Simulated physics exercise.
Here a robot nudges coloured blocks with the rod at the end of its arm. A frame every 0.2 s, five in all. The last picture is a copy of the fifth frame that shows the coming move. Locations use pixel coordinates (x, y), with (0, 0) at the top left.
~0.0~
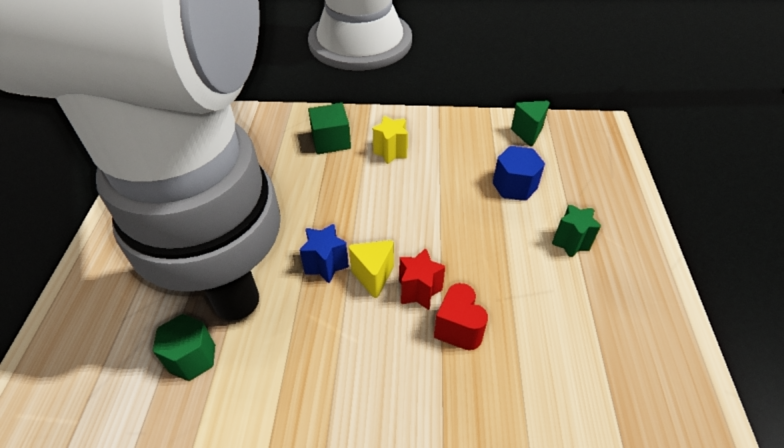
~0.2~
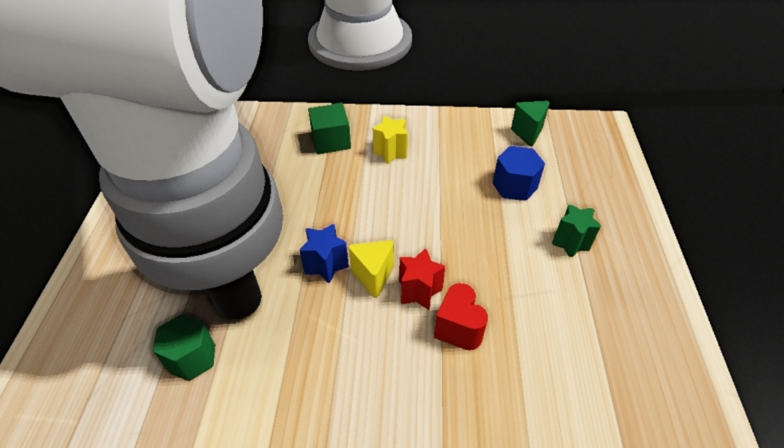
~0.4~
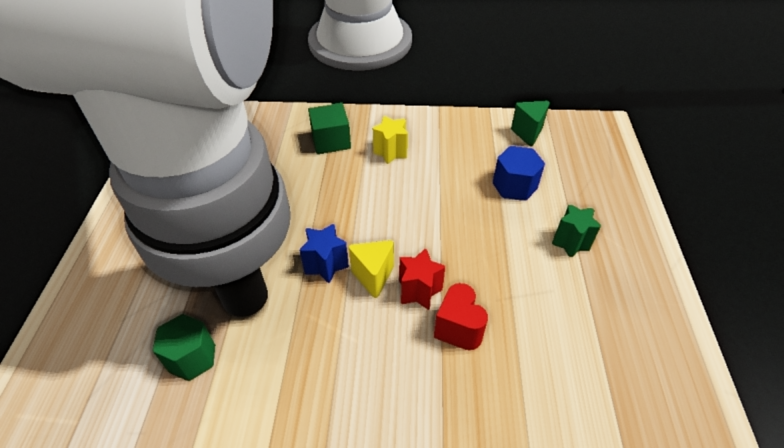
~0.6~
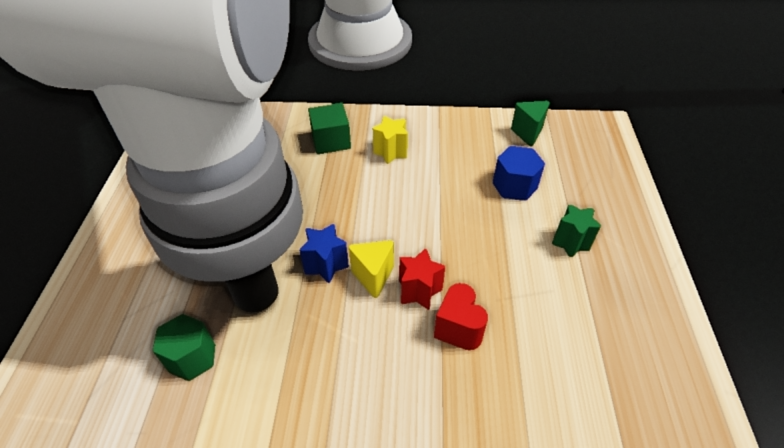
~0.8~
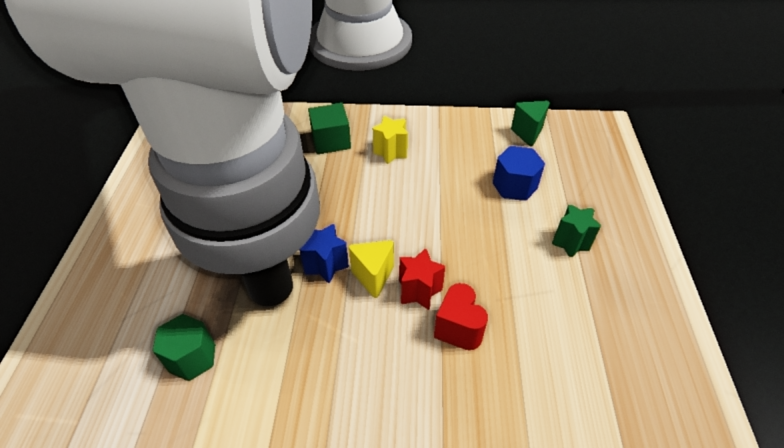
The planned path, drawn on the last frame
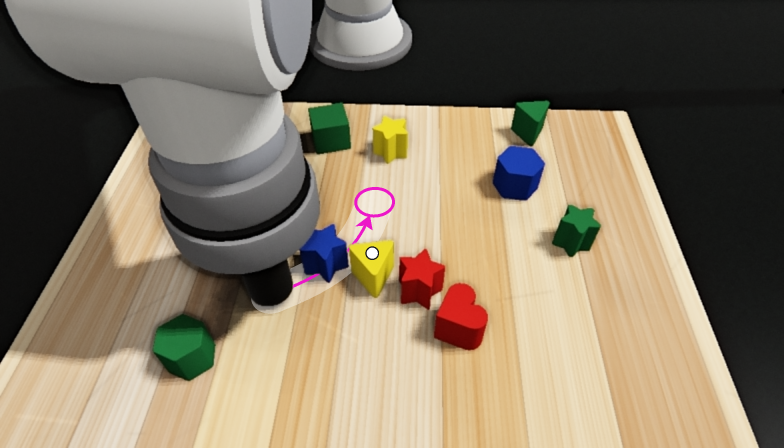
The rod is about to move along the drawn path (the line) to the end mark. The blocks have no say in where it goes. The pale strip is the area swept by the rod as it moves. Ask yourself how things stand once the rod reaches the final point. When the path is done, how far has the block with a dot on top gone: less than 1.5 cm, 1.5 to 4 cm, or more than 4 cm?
The answer here is less than 1.5 cm.
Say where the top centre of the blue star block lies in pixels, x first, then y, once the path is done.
The spot you're after is about (408, 173) in the image.
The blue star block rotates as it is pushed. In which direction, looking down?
Seen from overhead, it turns clockwise.
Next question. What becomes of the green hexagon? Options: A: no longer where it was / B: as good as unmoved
Correct choice: B.
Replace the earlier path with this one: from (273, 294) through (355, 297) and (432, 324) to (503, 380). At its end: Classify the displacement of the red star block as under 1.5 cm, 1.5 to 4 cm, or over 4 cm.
It moves between 1.5 and 4 cm.
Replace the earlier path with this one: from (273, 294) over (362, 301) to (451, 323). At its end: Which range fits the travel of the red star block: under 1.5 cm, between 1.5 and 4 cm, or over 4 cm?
It ends 1.5 to 4 cm from its spot.
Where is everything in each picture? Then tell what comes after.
Rod's lower end at (237, 301); green hexagon at (178, 336); blue star block at (322, 240); yellow triangle at (372, 253); red star block at (421, 267), in the first frame.
Rod at (239, 300); blocks still, in the second frame.
Rod at (246, 298); blocks still, in the third frame.
Rod at (257, 294); blocks still, in the fourth frame.
Rod at (271, 288); green hexagon at (178, 336); blue star block at (322, 240); yellow triangle at (372, 253); red star block at (421, 267), in the fifth frame.
Drawn move, from (273, 294) through (324, 270) and (358, 238) to (375, 202); the dot is on the yellow triangle.
What follows on the original path. One third of the way, rod at (323, 263); blue star block at (352, 225), turned 20° clockwise.
Two thirds of the way, rod at (358, 230); blue star block at (386, 196), turned 30° clockwise; yellow triangle at (378, 252), turned 20° clockwise.
At the end, rod at (374, 195); green hexagon still; blue star block at (408, 173), turned 55° clockwise; yellow triangle at (378, 252), turned 20° clockwise; red star block still.
